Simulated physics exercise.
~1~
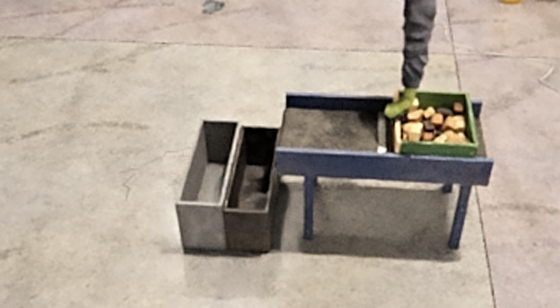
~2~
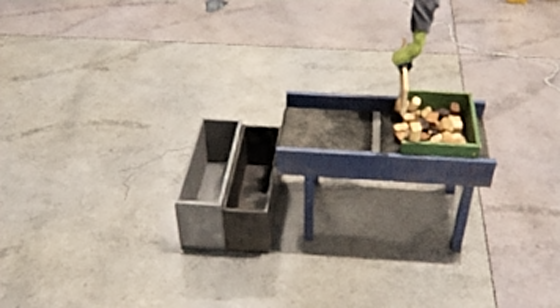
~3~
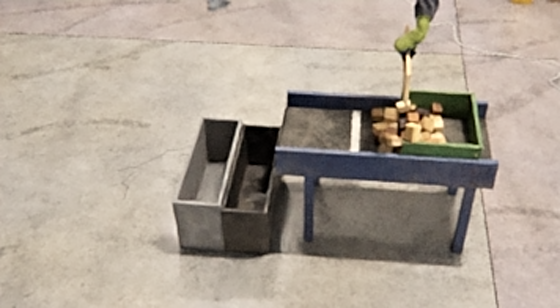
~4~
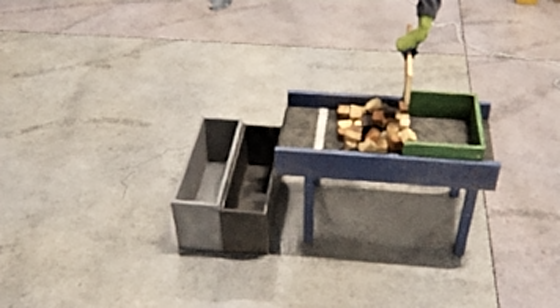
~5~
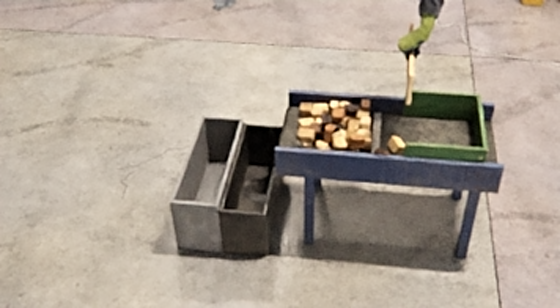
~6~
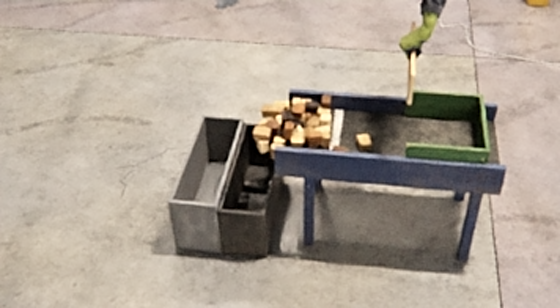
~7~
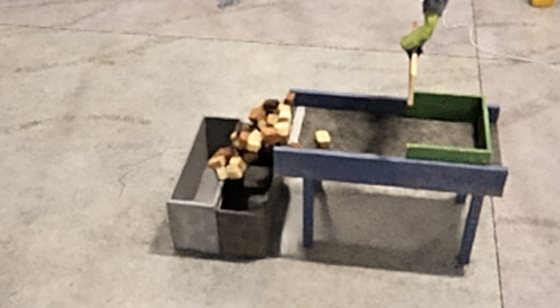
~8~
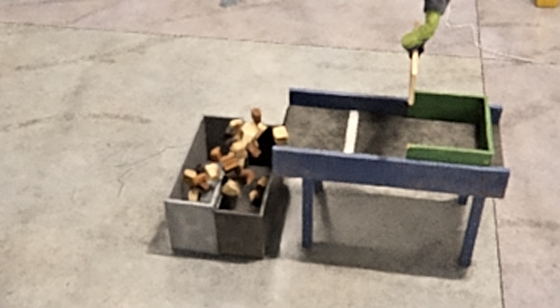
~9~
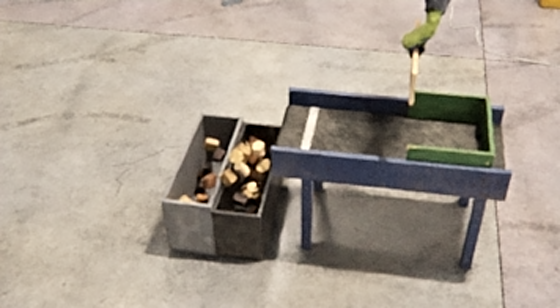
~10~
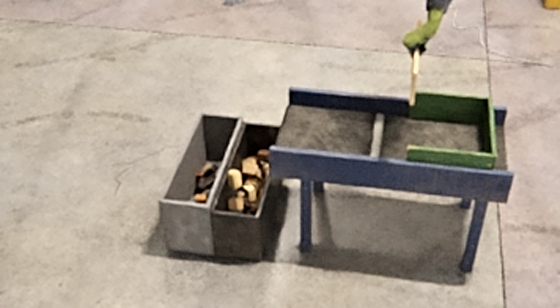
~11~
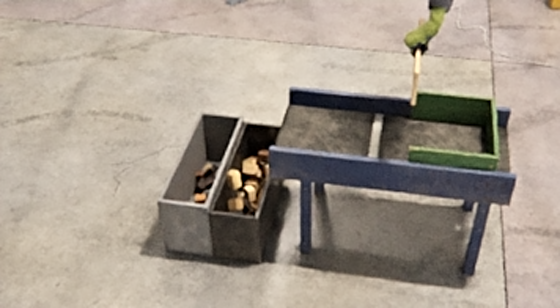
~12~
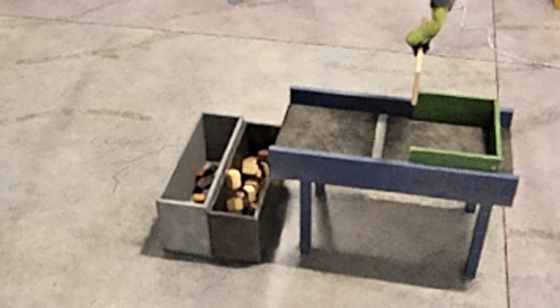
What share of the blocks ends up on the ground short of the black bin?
Fewer than one in six end up there, and no blocks can be seen lying on the floor between the belt and the black bin.
A heap of loose wooden blocks sits in a green pen at the right end of a blue-sided belt, seen from above on a concrete floor. A dark arm with a green grip lifts a thin wooden gate and holds it there. The dark belt carries the blocks left in a cluster, with one straggler behind, as a pale stripe travels along it. They spill off the left end and tumble into the black bin and the grey bin beyond it. The blocks settle in both, more in the black, while the emptied belt keeps running.
